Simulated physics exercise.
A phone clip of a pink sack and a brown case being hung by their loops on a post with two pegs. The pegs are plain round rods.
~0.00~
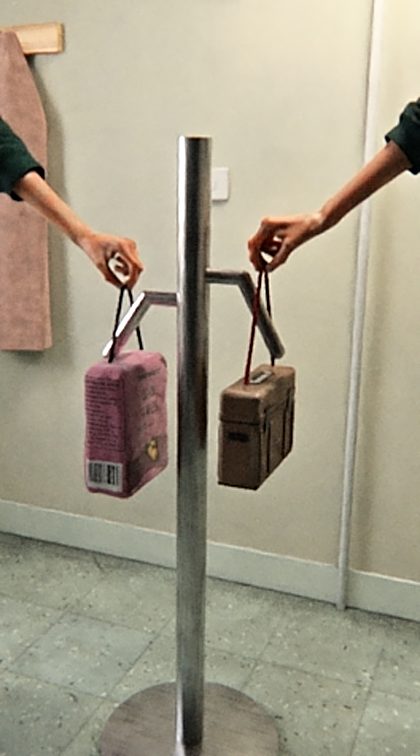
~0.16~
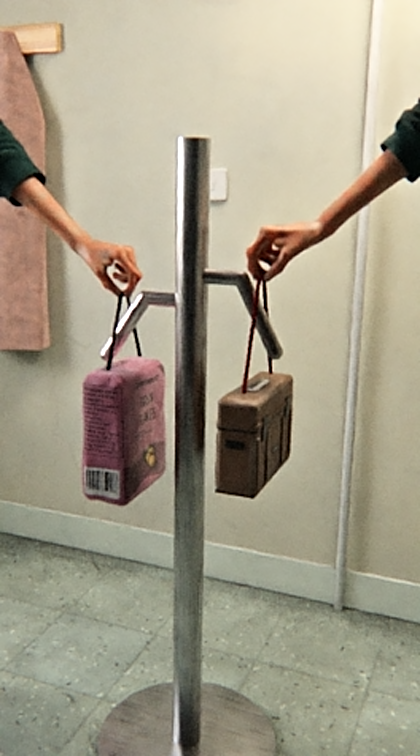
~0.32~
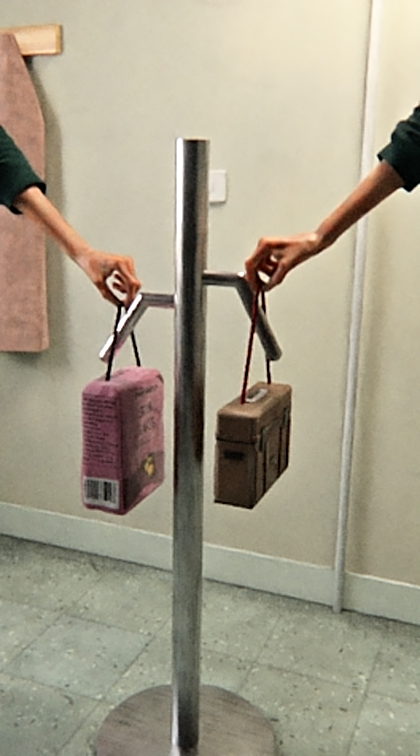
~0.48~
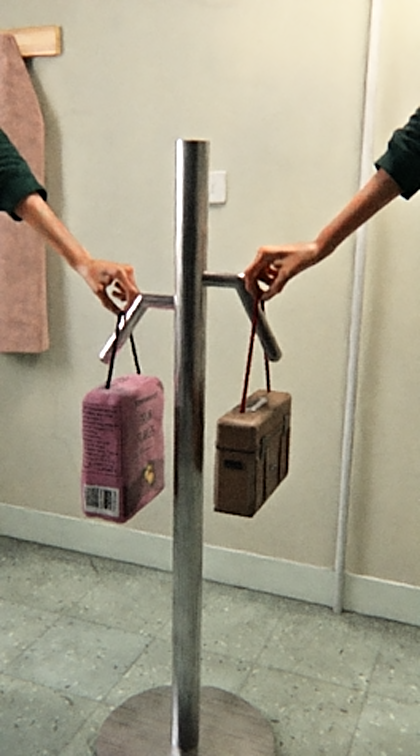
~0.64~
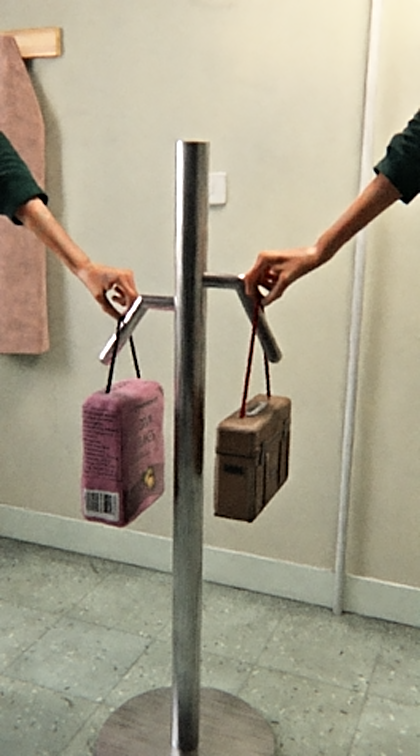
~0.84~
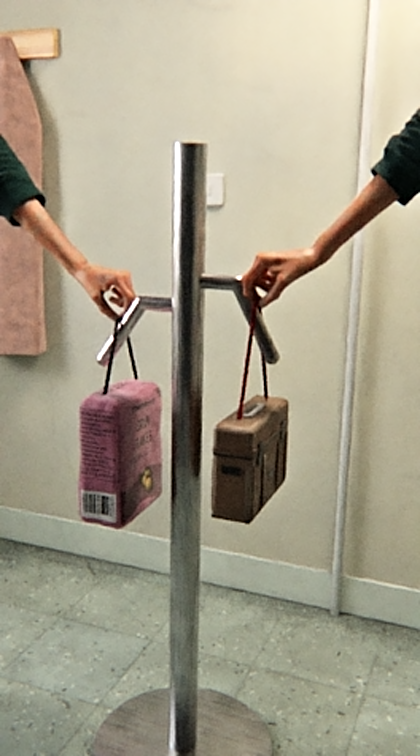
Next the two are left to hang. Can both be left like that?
In the end the pink sack comes down, the brown case slips off its peg.
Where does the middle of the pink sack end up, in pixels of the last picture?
Near (151, 689).
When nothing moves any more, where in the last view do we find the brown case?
Close to (185, 739).
After 1.08 s, pink sack falling near (123, 520); brown case falling near (249, 529).
After 1.30 s, pink sack on the floor near (139, 686); brown case on the floor near (232, 731).
After 1.52 s, pink sack on the floor near (165, 695); brown case on the floor near (185, 739).
At rest, pink sack on the floor near (151, 688); brown case on the floor near (185, 739). The pink sack slips off its peg and the brown case drops to the floor.
